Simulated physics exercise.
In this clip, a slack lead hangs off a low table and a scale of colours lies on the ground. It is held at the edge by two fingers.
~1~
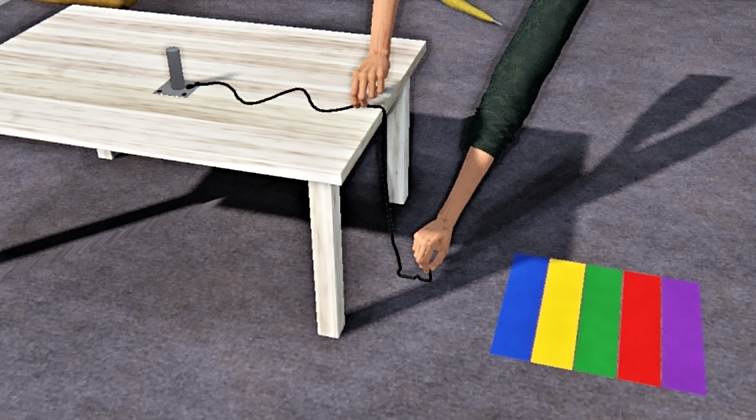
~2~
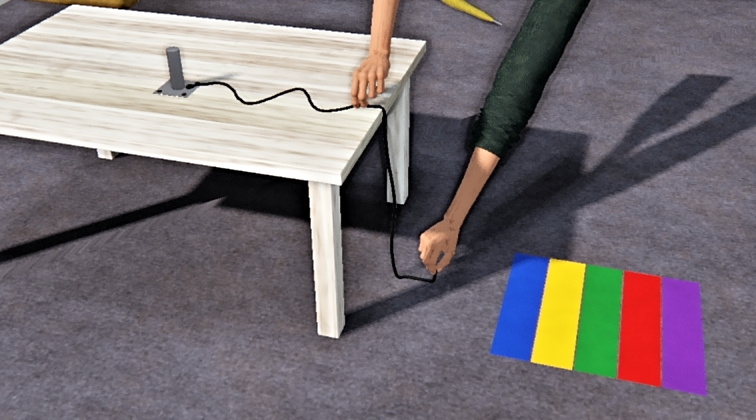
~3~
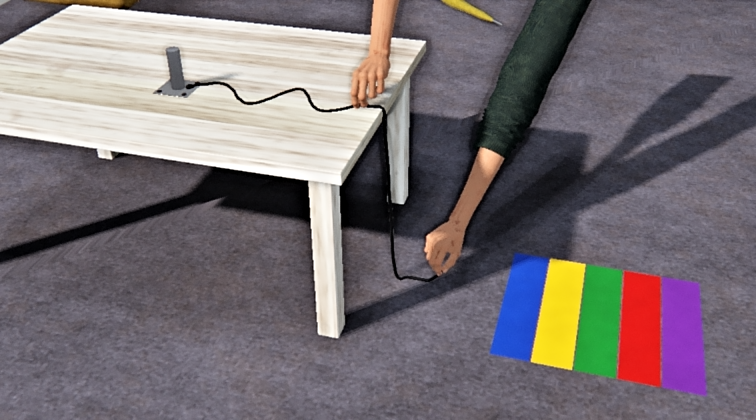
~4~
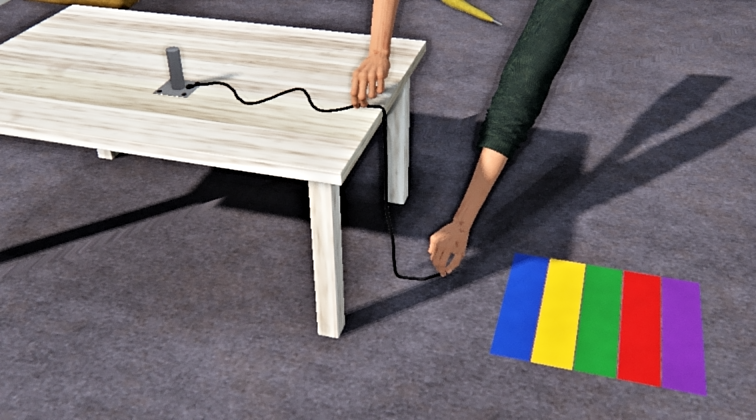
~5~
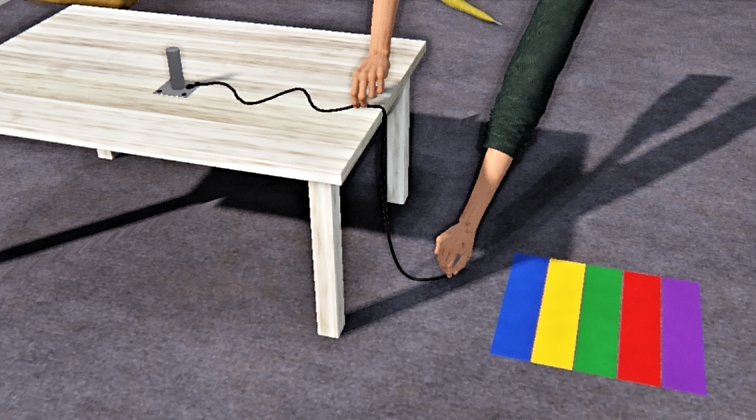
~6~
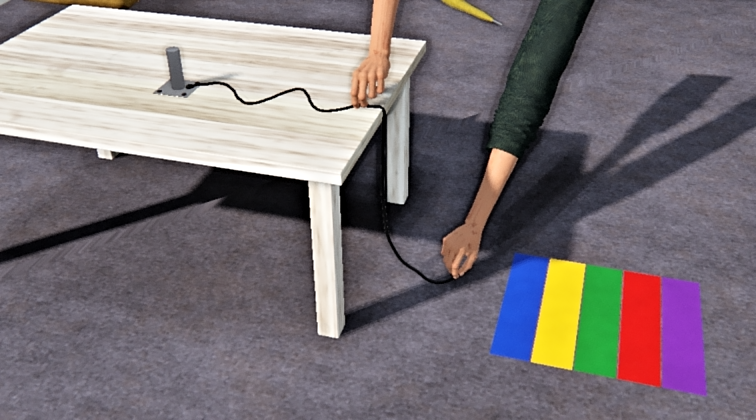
A hand gripping the loose end of a black lead near the floor shifts slightly to the right, toward a mat of coloured stripes. Two fingers of another hand stay at the table's edge, holding the lead there, while its hanging part swings little and ends up curving more smoothly toward the lower hand.
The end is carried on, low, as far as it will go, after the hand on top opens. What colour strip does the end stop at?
Red.
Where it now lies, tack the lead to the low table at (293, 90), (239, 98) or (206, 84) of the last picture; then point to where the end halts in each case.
Going through the tries, I'd expect close to (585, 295), (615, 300) and lastly (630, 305).
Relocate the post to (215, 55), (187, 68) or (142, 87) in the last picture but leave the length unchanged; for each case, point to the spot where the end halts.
Respectively (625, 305), (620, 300) and (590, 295).
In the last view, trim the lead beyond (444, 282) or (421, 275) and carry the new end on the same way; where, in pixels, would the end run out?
In order, about (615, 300) and about (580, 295).
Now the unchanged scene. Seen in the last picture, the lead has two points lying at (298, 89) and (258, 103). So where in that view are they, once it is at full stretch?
Near (332, 104) and (286, 99).
Soon after, end near (573, 294); over yellow.
Then, end near (614, 301); over green.
At full stretch, end near (640, 306); over red. It gets as far as the red strip.
